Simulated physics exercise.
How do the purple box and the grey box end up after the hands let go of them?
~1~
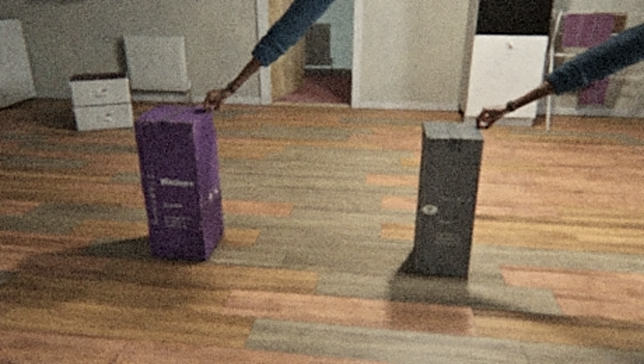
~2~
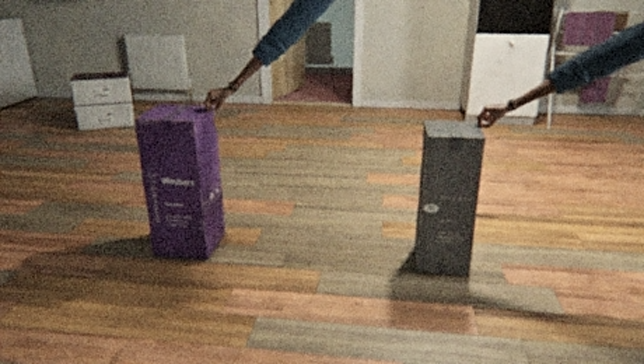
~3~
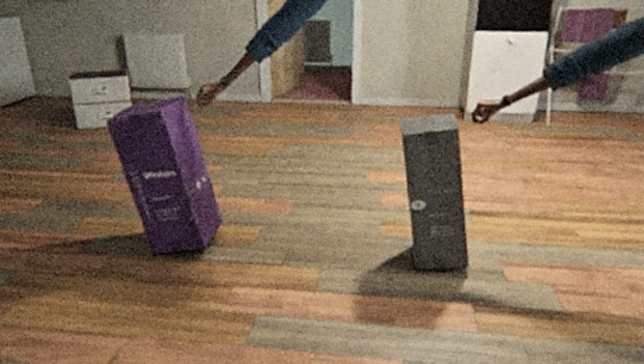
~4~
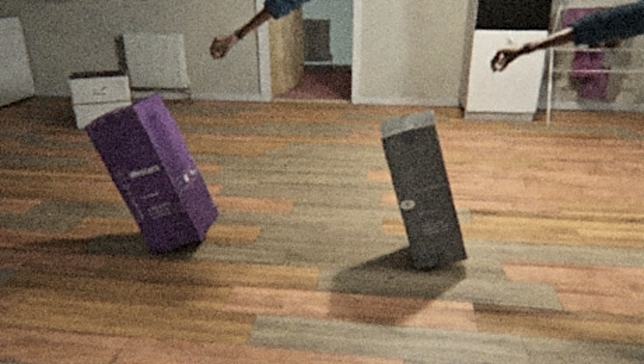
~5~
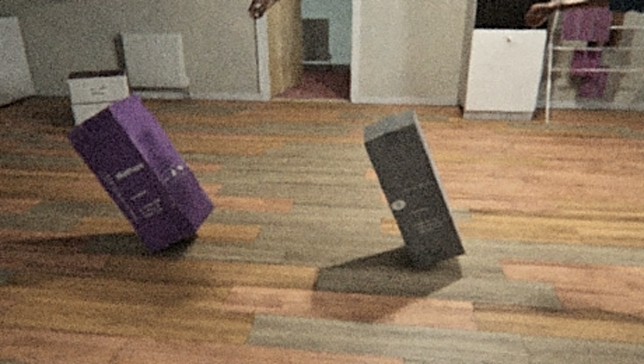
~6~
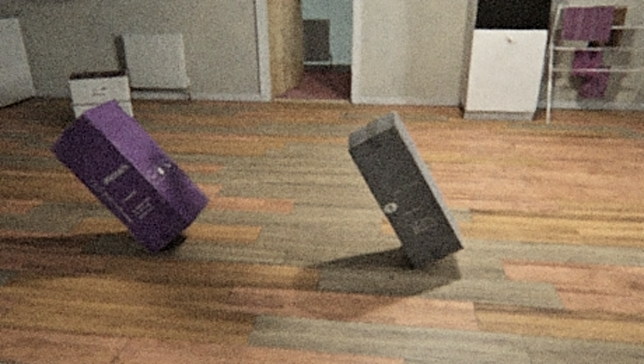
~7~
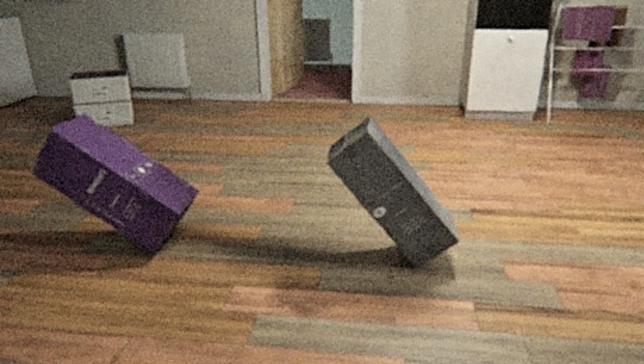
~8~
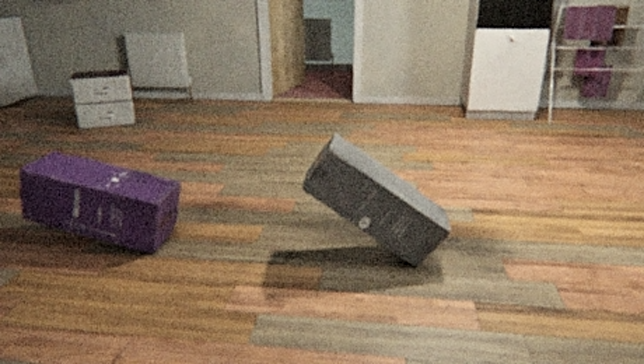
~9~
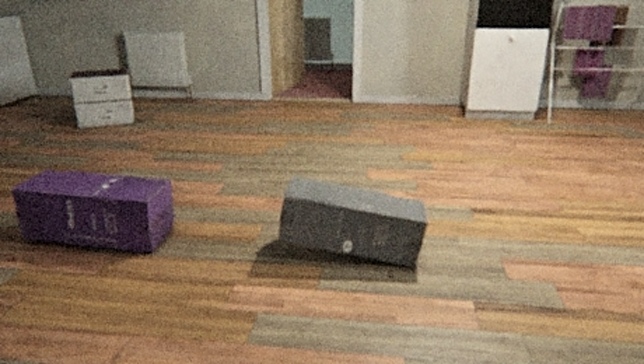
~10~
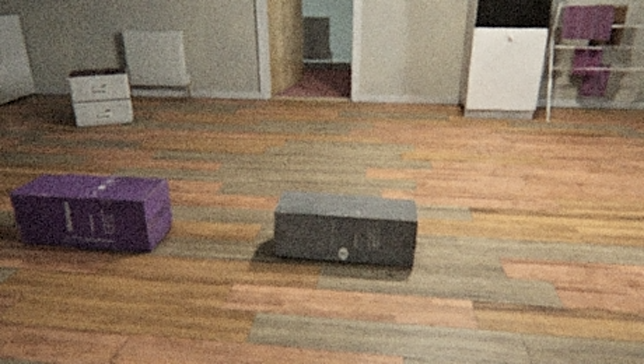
Neither one comes back to standing. The purple box goes down on its side, and the grey box also goes down on its side.
